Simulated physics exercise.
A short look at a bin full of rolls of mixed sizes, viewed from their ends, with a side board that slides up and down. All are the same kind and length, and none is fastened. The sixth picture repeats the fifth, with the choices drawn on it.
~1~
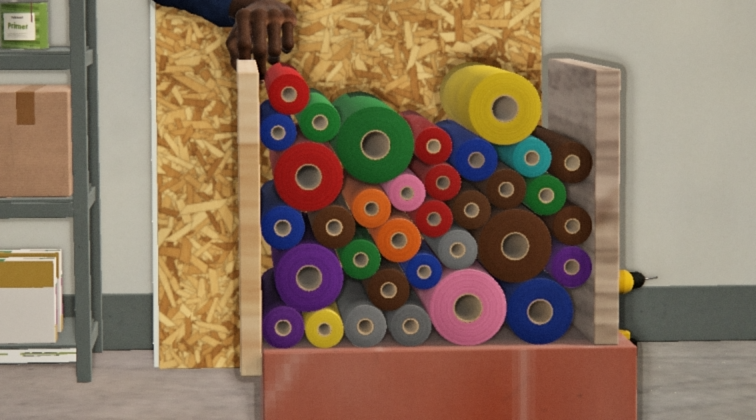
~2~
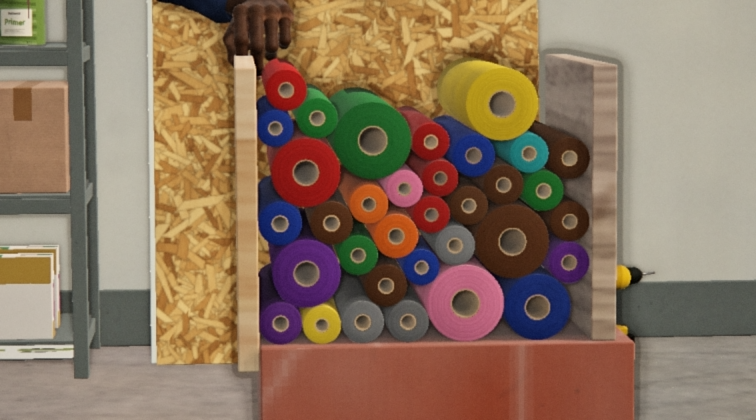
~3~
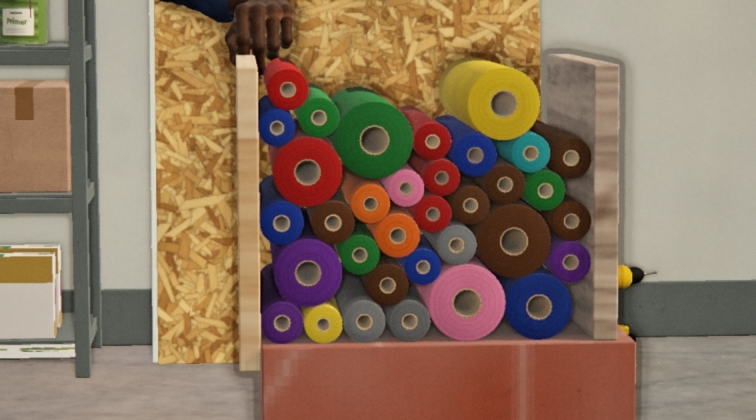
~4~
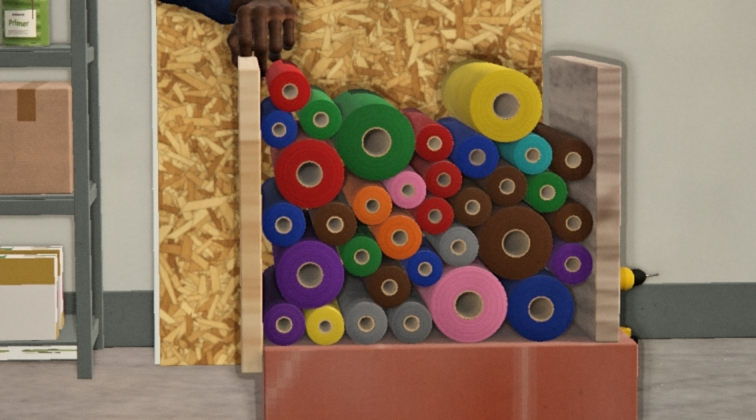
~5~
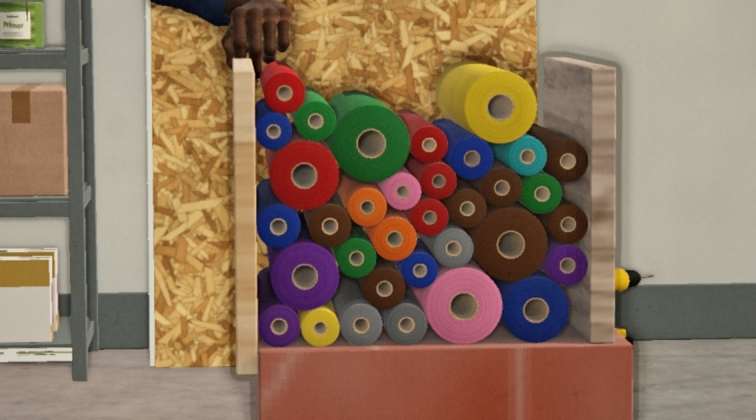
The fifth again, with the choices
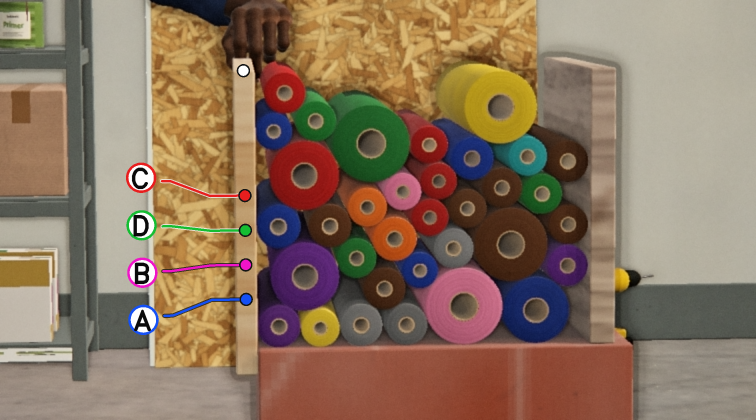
In a storage room, a hand rested atop the left board of a bin stacked with colourful rolls of mixed sizes, and nothing moved except for a slight shake of the whole view.
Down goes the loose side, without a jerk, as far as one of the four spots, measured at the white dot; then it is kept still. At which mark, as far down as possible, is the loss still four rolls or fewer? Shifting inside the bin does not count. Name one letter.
The answer is mark D.
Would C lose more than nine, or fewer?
Fewer than nine.
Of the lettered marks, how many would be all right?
The number is two.
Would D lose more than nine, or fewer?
At D, fewer than nine.
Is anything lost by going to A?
Yes, at A.
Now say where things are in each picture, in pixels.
The first picture shows a brown roll (572, 225); a red roll (442, 183); a turquoise roll (531, 158).
The second picture shows a turquoise roll (528, 153); side board (246, 200).
The third picture shows a purple roll (282, 323); a blue roll (539, 306).
The fourth picture shows a blue roll (283, 225).
The fifth picture shows a brown roll (568, 224); a red roll (438, 181); a turquoise roll (527, 156).
On the copy, A at (246, 299); B at (246, 265); C at (245, 196); D at (245, 230); the white dot at (243, 71).
On D. First, top of the board (255, 142).
Then, top of the board (256, 226).
Finally, top of the board (256, 229), two out over the board.
By contrast, A more than four out over the board; B more than four out over the board; C two out over the board.
